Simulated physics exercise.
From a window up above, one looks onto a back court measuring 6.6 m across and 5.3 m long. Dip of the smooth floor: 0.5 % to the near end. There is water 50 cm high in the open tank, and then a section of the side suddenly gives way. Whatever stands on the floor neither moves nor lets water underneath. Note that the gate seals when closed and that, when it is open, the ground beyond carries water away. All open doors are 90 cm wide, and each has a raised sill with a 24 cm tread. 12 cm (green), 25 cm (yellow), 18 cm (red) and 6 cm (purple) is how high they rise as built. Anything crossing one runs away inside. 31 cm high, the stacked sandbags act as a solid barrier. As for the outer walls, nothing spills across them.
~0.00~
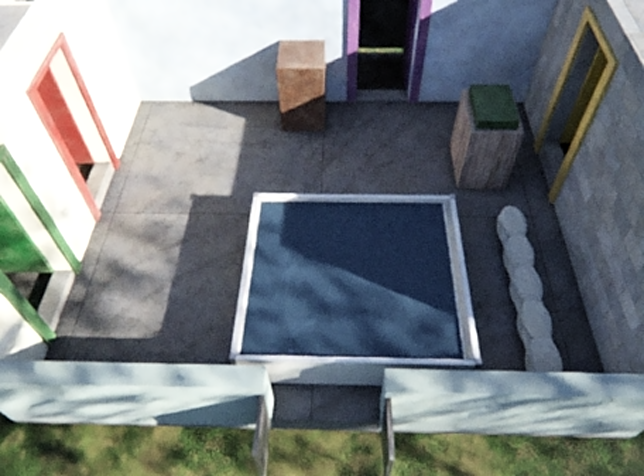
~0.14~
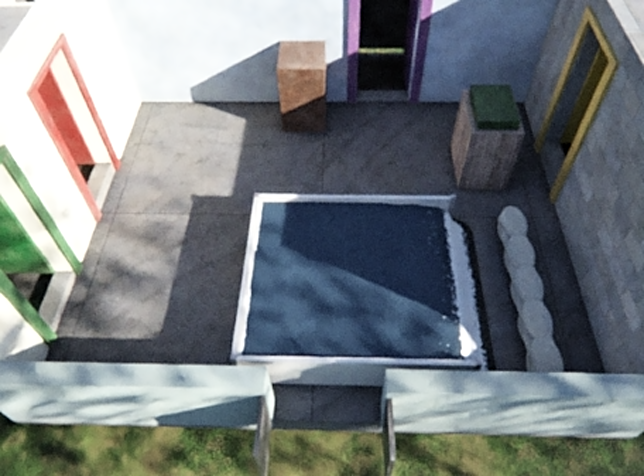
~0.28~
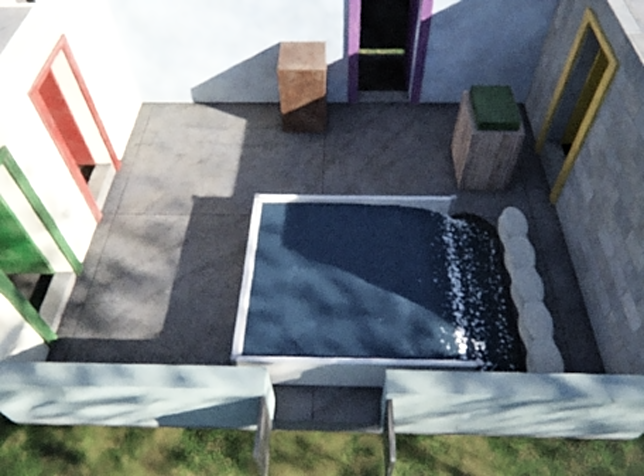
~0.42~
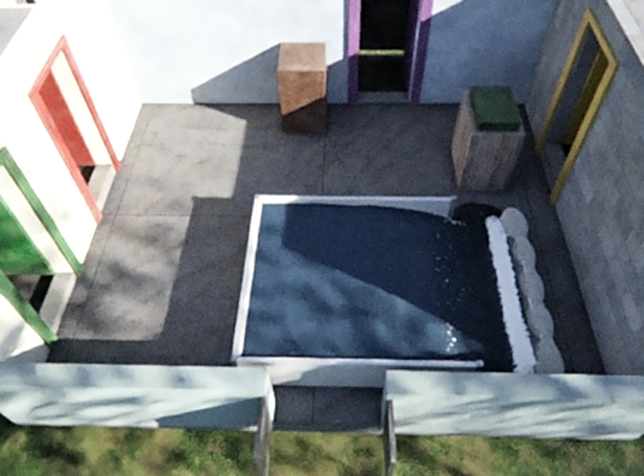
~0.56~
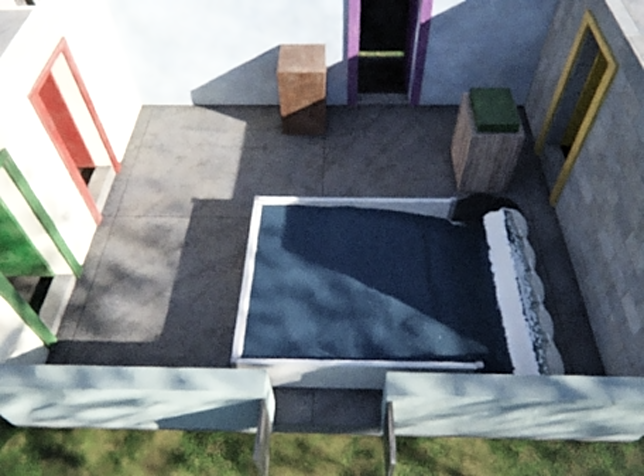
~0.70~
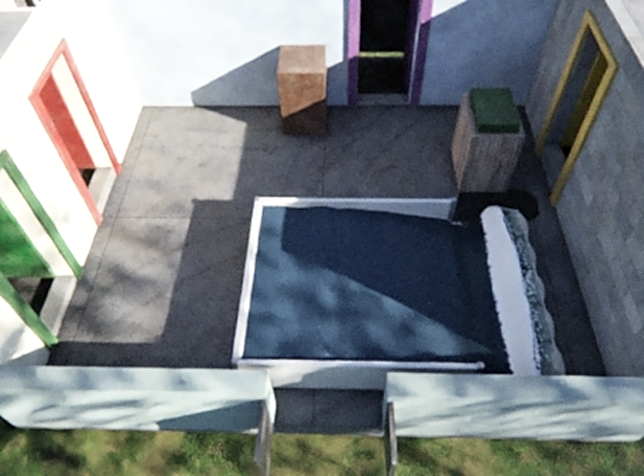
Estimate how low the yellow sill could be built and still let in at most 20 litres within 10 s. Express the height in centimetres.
I would say 17 cm or so.
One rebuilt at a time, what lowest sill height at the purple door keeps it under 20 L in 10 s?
The purple door needs around 8.5 cm.
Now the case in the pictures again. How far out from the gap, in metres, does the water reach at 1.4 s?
About 3.0 metres out.
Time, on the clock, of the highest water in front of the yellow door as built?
About 3.2 seconds.
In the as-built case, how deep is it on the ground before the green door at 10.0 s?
Lab note: Depth approx. 5.5 cm.
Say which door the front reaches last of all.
The red door.
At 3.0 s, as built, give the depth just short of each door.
In cm: Green 0, yellow 17, red 0, purple 5.
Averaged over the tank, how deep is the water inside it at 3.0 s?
The mean depth is roughly 25 cm.
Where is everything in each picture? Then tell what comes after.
The first frame shows the open tank at (354, 273) is whole and still, 50 cm deep; the yellow door at (566, 121) is dry.
In the second frame, the front is at a hidden place, 0.3 m from the gap at (456, 290); 0.6 m2 of floor is wet, 50 cm left at the back.
In the third frame, water pours out at (456, 292) and has run 0.6 m, to a hidden place; about 10 cm deep outside, 50 cm at the back.
In the fourth frame, the gap is at (456, 293), the front 0.8 m out at a hidden place; the back of the open tank holds 50 cm.
In the fifth frame, water pours out at (456, 295) and has run 1.2 m, to a hidden place; about 15 cm deep outside, 50 cm at the back.
In the sixth frame, the gap is at (456, 295), the front 1.6 m out at a hidden place; the back of the open tank holds 50 cm; 0.6 m in a straight line remain to the yellow door at (567, 125).
After 1.4 s water covers 20 % of the floor, deepest (44 cm) near (509, 407); 10 cm at the yellow door, 0 litres in over its 25 cm sill.
After 3.0 s water covers 50 % of the floor, deepest (32 cm) near (507, 391); 17 cm at the yellow door, 0 litres in over its 25 cm sill.
After 10.0 s water covers 90 % of the floor, deepest (16 cm) near (462, 309); 8 cm at the yellow door, 1 litre in over its 25 cm sill.
At the yellow door as built, the water arrived by 1.1 s and peaked near 20 cm at 3.2 s.
Run again over the same 10 s with other heights there, 44 litres in over 13.5 cm, 13 litres over 18.5 cm. The limit of 20 litres is kept from about 17 cm up.
